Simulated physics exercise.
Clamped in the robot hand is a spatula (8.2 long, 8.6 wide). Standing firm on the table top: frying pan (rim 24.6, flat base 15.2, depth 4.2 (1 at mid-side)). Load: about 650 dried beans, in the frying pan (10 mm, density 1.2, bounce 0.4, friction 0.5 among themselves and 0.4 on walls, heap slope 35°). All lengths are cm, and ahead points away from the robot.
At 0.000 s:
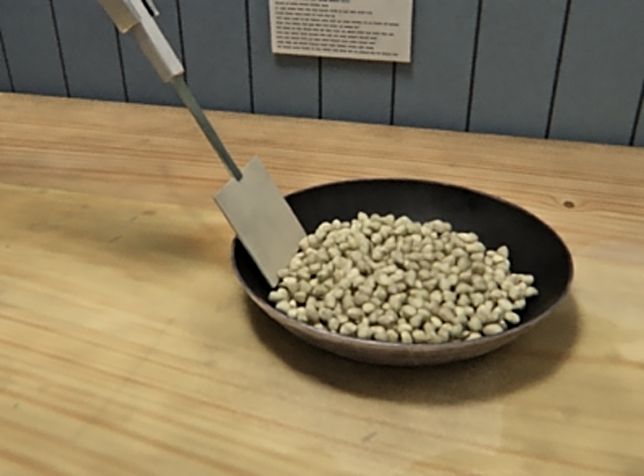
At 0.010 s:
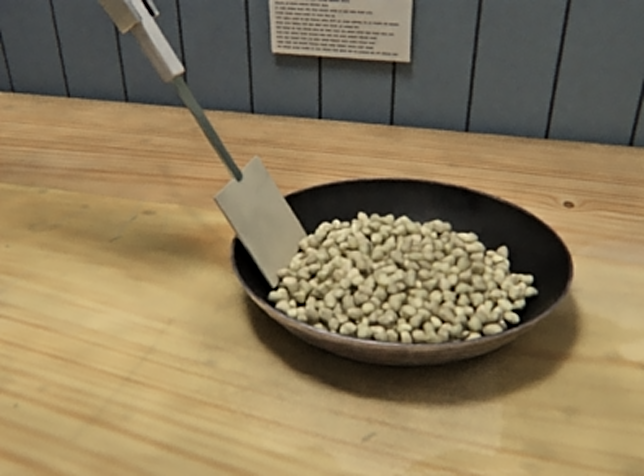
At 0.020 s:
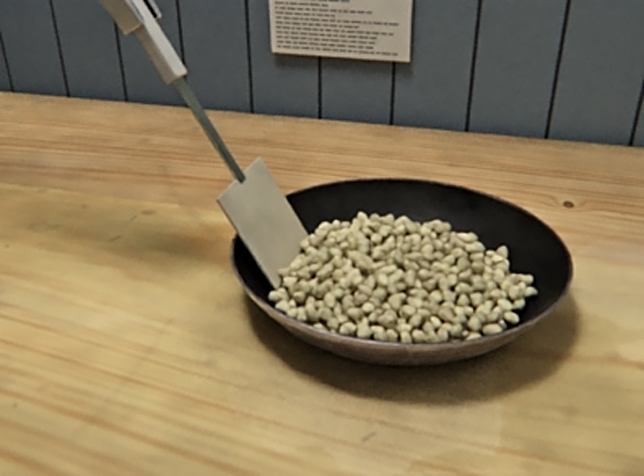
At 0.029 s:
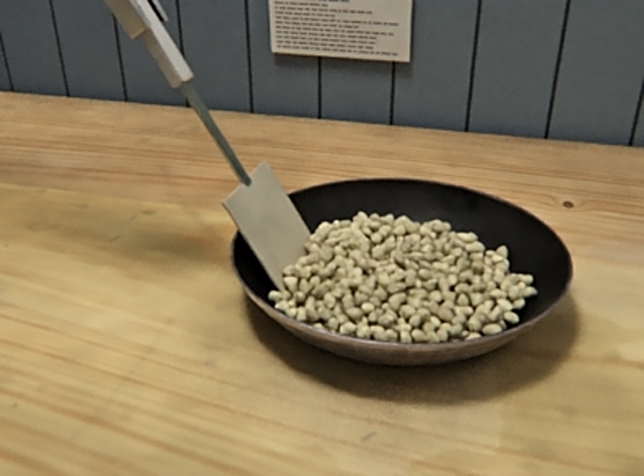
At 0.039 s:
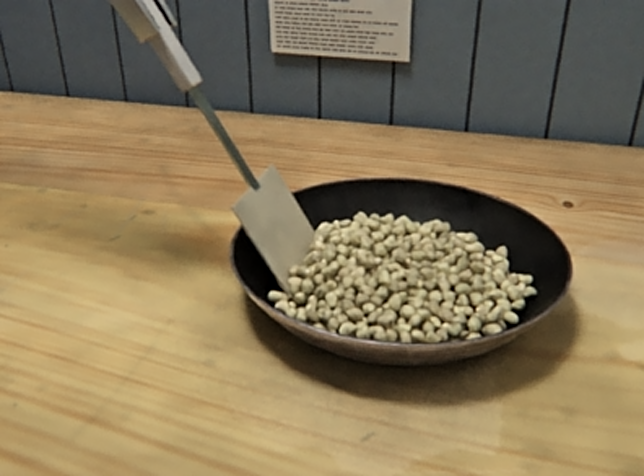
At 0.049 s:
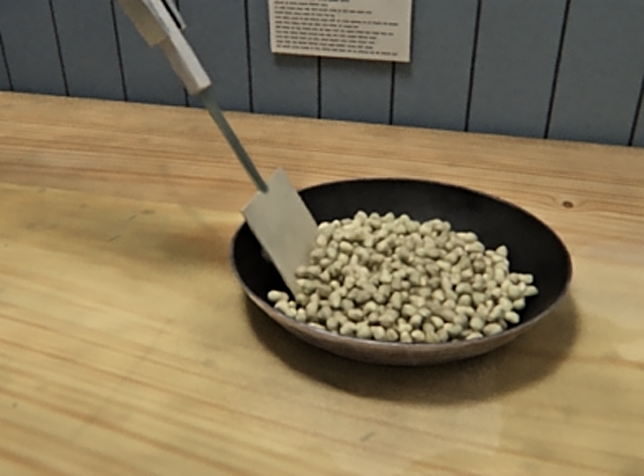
The clip opens on a dark frying pan heaped with pale dried beans on a wooden table, a spatula slanting in at its left side. The spatula stays nearly still at first, then shifts slightly right and down into the edge of the heap, while the beans beside it barely move.
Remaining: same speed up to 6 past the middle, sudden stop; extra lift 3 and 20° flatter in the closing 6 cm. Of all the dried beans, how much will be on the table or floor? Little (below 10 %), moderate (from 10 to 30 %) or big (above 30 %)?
A little share, below 10 %, ends on the table or floor.
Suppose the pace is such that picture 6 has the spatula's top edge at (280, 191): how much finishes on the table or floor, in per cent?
About 20 per cent.
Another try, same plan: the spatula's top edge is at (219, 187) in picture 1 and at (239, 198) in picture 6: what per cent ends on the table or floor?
Some 0 per cent.
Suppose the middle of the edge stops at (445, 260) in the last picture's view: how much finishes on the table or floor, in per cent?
Some 0 per cent.
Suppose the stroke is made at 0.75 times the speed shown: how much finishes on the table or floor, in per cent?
Some 0 per cent.
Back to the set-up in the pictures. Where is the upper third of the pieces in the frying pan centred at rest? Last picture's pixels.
At about (509, 269).
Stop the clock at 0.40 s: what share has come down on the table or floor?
Some 5 per cent.
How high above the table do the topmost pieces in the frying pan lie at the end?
Roughly 6.0 cm.
By 0.11 s, sloping 59°, highest piece 12 above the table; 644 in the frying pan, 3 on the blade or in flight.
By 0.17 s, sloping 51°, highest piece 18 above the table; 642 in the frying pan, 5 on the blade or in flight.
By 0.40 s, sloping 39°, highest piece 8 above the table; 606 in the frying pan, 35 on the table or floor, 6 on the blade or in flight.
By 1.45 s, sloping 39°, highest piece 5 above the table; 605 in the frying pan, 42 on the table or floor.
Final count, 605 in the frying pan, 42 on the table or floor. That is 6 % on the table or floor.
